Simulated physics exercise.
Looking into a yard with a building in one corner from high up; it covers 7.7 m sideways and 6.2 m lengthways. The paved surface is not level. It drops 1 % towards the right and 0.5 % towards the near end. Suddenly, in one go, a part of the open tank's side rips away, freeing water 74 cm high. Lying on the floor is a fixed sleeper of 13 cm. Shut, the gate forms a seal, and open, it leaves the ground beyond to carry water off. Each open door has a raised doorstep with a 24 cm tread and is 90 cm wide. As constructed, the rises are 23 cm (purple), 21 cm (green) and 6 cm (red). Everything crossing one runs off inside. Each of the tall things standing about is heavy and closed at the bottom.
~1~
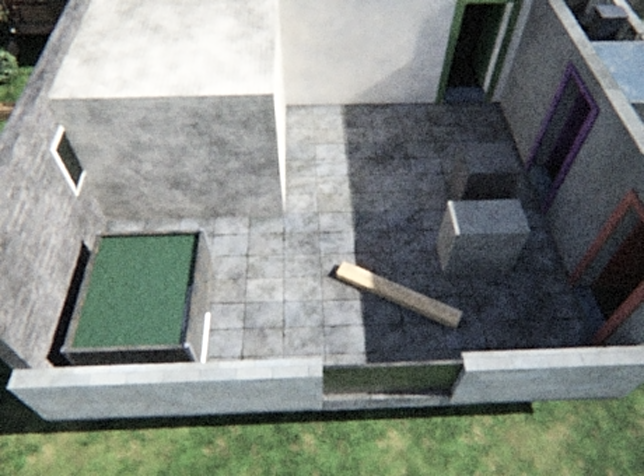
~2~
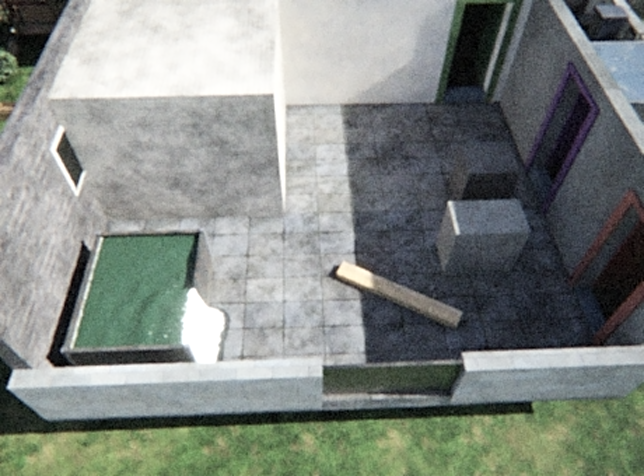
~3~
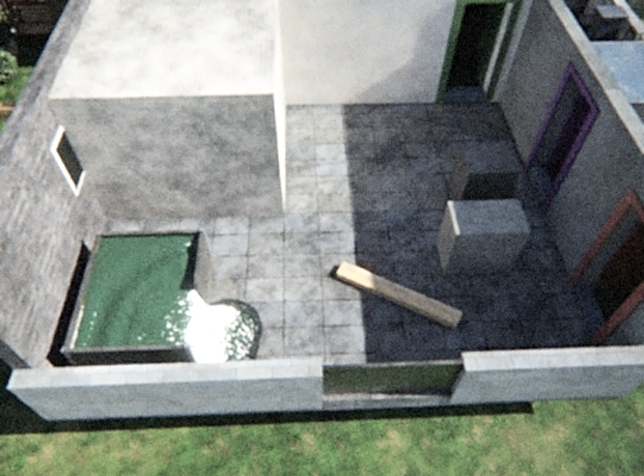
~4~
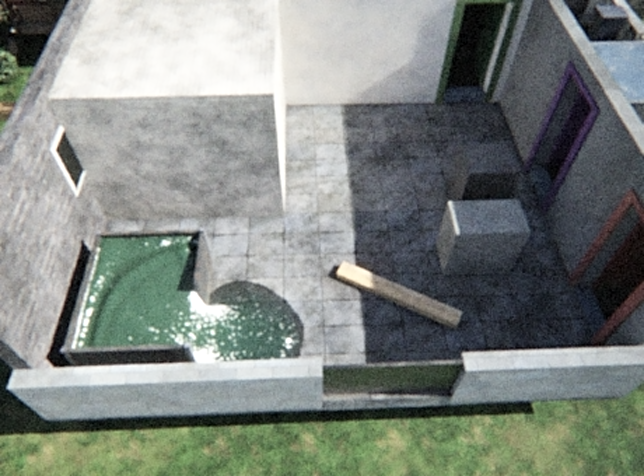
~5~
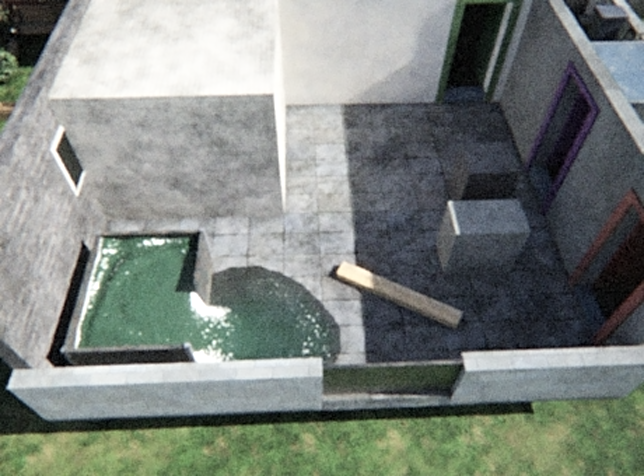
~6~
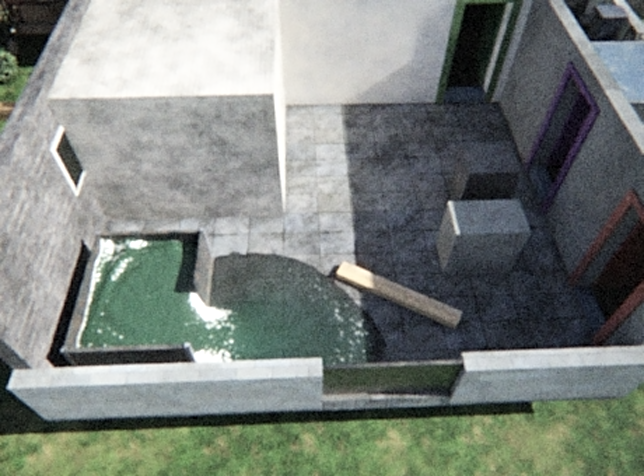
A walled, paved yard with a building in its back left corner is seen from high above by a still camera. An open tank of green water stands at the left, a pale block and a wooden beam lie to the right, and green, purple and red doorways line the far and right walls. Water bursts through the tank's right side, foaming white, and spreads rightward across the paving past the beam's near end.
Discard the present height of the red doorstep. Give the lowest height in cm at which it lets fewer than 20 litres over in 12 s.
Roughly 23 cm.
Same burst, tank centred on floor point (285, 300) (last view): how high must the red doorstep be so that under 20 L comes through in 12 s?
Then close to 32 cm.
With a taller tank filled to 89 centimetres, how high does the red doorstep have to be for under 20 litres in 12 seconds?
In that case, roughly 30 cm.
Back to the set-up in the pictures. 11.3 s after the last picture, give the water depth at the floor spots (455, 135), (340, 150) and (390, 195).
Approx. 5 / 6 / 4 cm.
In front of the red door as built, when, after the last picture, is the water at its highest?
About 1.8 seconds.
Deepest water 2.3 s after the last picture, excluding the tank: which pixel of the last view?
Look close to (600, 374).
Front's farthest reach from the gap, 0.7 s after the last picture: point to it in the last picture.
Somewhere near the pixel (563, 375).
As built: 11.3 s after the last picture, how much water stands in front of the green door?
It works out to about 7.5 centimetres deep.
Then, 0.7 s after the last picture water covers 25 % of the floor, deepest (36 cm) near (210, 352); it has not reached the red door.
Then, 2.3 s after the last picture water covers 45 % of the floor, deepest (42 cm) near (600, 374); 22 cm at the red door, 81 litres in over its 6 cm doorstep.
Then, 11.3 s after the last picture water covers 95 % of the floor, deepest (9 cm) near (600, 374); 9 cm at the red door, 438 litres in over its 6 cm doorstep.
At the red door as built, the water peaked near 24 cm, 1.9 s after the last picture.
With a doorstep of 20.5 cm, 39 litres would have come in within the 12 s; with 27.5 cm, 5 litres. So under 20 litres takes about 23 cm.
